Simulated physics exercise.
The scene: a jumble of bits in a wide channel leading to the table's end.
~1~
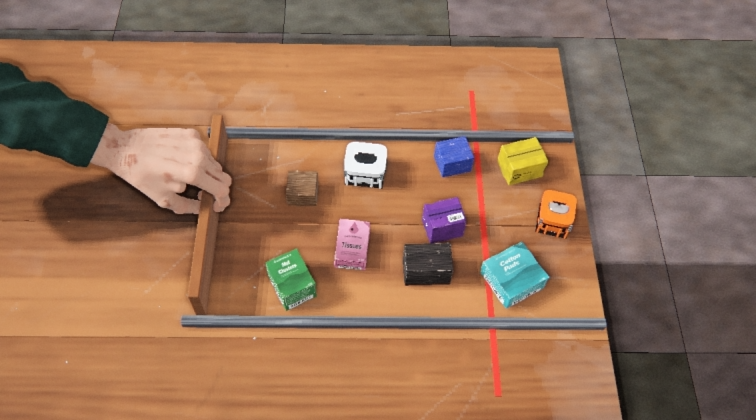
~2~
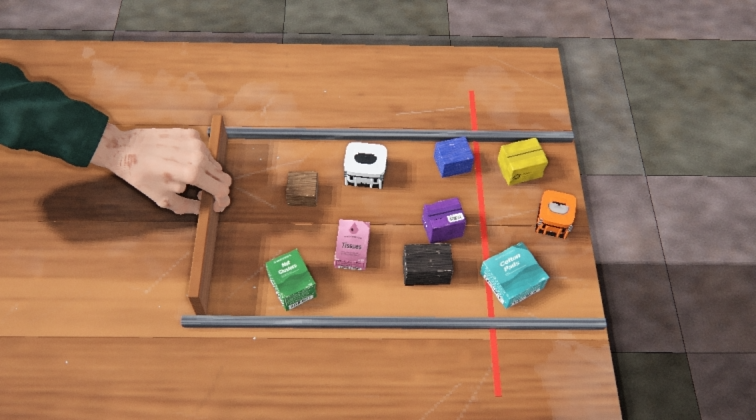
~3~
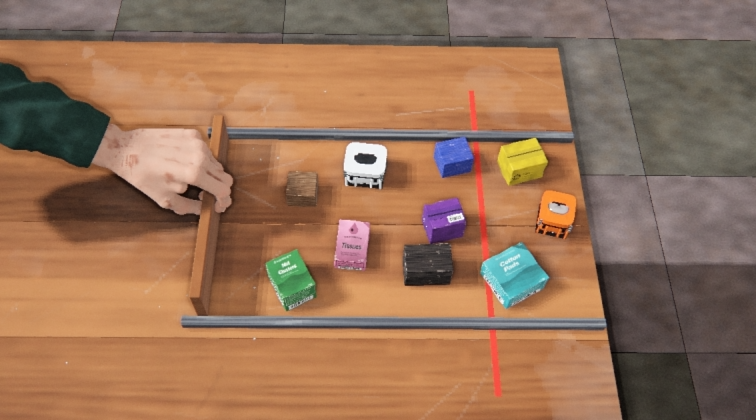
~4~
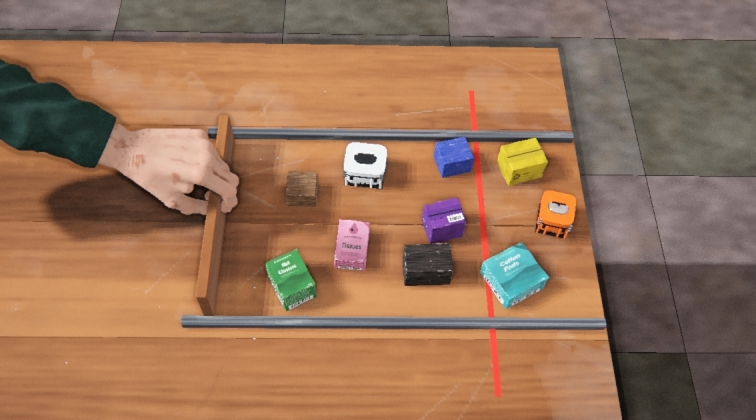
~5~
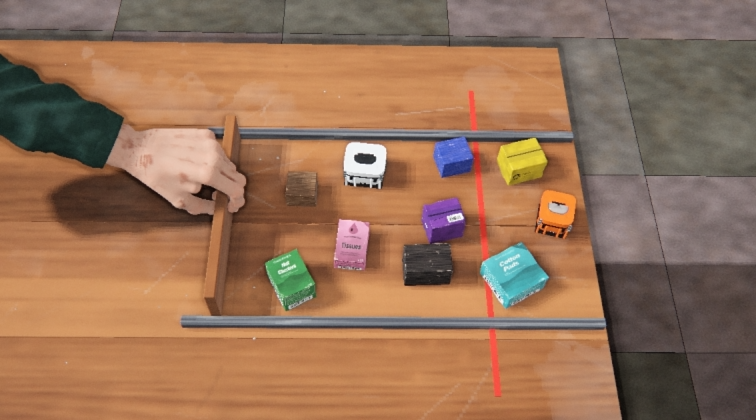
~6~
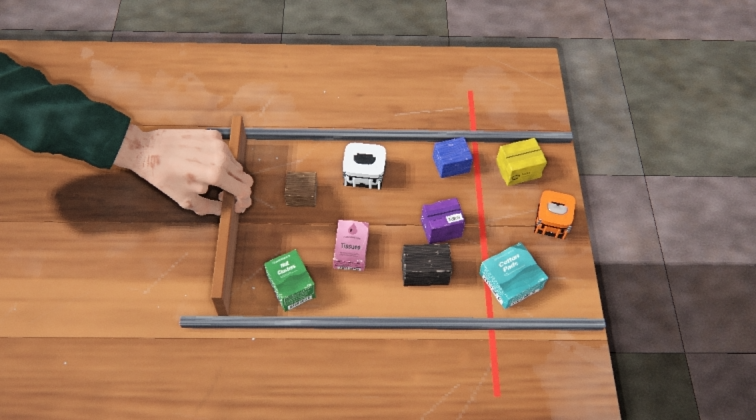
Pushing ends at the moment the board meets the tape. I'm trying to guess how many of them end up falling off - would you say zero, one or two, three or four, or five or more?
I would say zero.
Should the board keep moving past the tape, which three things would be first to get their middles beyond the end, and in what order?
Order: Turquoise box, then yellow box, then orange case.
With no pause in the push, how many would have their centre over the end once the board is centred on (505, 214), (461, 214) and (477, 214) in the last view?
Respectively, 2, 0 and 0.
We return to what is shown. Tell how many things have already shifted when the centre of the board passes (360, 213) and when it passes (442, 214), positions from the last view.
The number moved is 4 and then 9.
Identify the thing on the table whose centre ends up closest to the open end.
Nearest once everything settles: Turquoise box.
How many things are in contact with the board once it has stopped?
4 end up touching it.
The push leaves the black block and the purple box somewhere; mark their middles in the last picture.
Look around (544, 263) for the first and around (523, 210) for the second.
A little later, none off yet; orange case at rest near (554, 215); yellow box at rest near (521, 162); turquoise box at rest near (513, 275).
Next, none off yet; orange case at rest near (554, 215); yellow box at rest near (521, 162); turquoise box moving near (522, 276).
When it is over, the number that fall off is zero.
